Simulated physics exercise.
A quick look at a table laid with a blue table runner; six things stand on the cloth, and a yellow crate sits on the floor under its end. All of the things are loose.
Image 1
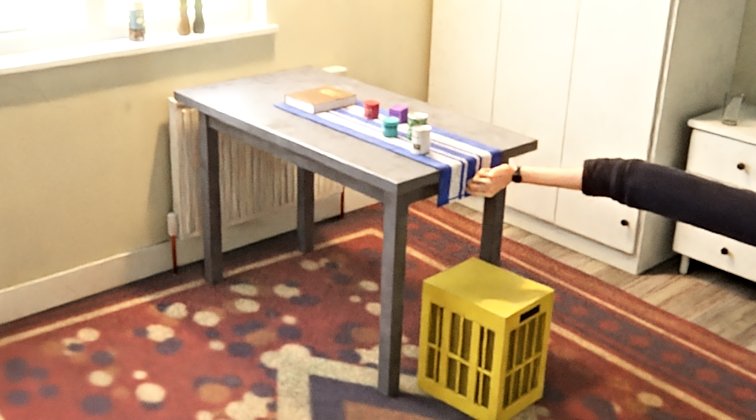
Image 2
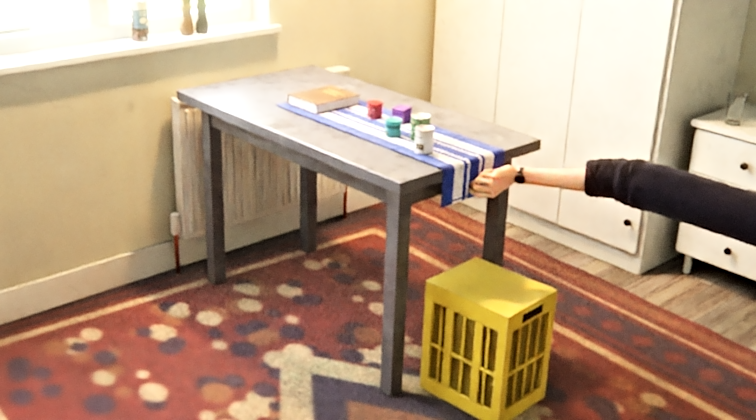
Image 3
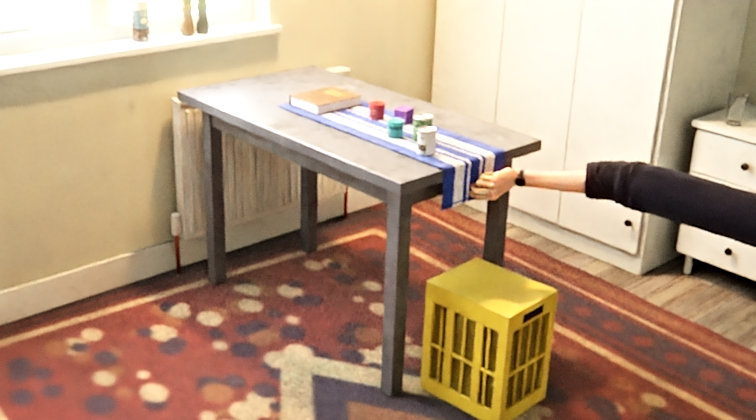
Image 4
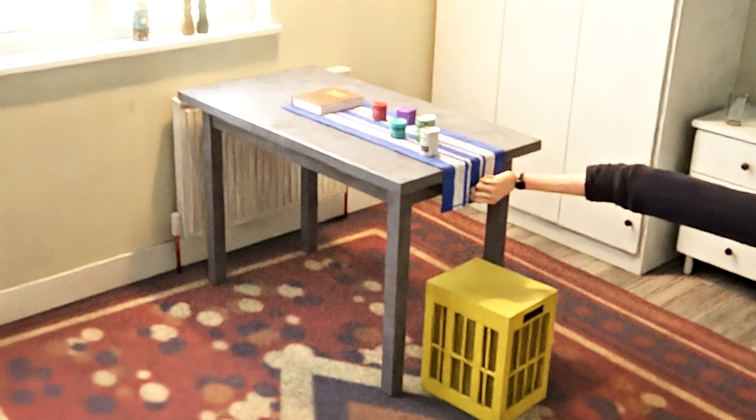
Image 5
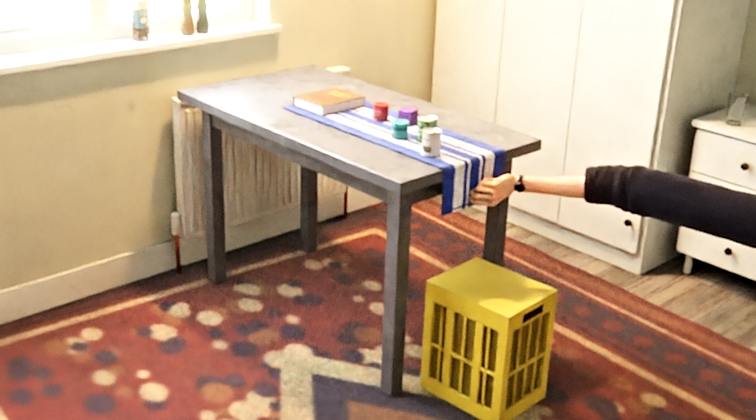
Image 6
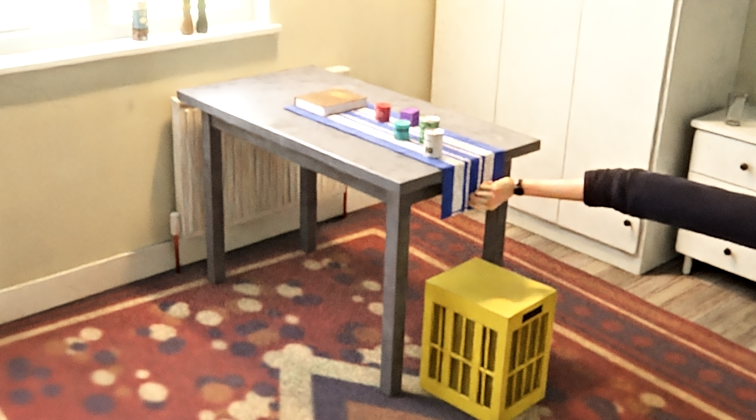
In a room with a patterned red rug, a radiator and white cupboards, a grey table is seen from slightly above. A blue-and-white striped runner on it holds a brown book and red, purple, turquoise, green and white items, with a yellow crate below its right end. A dark-sleeved arm from the right slowly draws the runner's hem downward, and the items shift slightly rightward with it.
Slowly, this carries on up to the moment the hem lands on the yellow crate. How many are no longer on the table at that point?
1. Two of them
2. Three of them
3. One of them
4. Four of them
The answer is 1.
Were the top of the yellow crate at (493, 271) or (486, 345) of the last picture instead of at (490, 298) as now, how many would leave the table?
Counts: 1 / 4.
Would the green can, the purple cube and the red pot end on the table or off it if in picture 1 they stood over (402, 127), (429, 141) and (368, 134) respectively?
The green can ends up on top, the purple cube ends up off and the red pot ends up on top.
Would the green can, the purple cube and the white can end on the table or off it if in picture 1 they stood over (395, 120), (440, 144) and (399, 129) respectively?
Green can: Still on; purple cube: Off; white can: Still on.
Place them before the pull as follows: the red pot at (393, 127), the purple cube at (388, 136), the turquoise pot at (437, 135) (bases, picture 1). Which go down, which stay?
Fate of the red pot: It stays; fate of the purple cube: It stays; fate of the turquoise pot: It goes.
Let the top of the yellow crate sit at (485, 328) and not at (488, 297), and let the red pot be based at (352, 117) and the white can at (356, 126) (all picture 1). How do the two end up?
So the red pot stays there, and the white can stays there.
Soon after, hem near (470, 248); white can gone.
Then, hem on the crate; white can and green can gone.
At rest, hem on the crate; white can and green can gone. The count of fallen things is two.
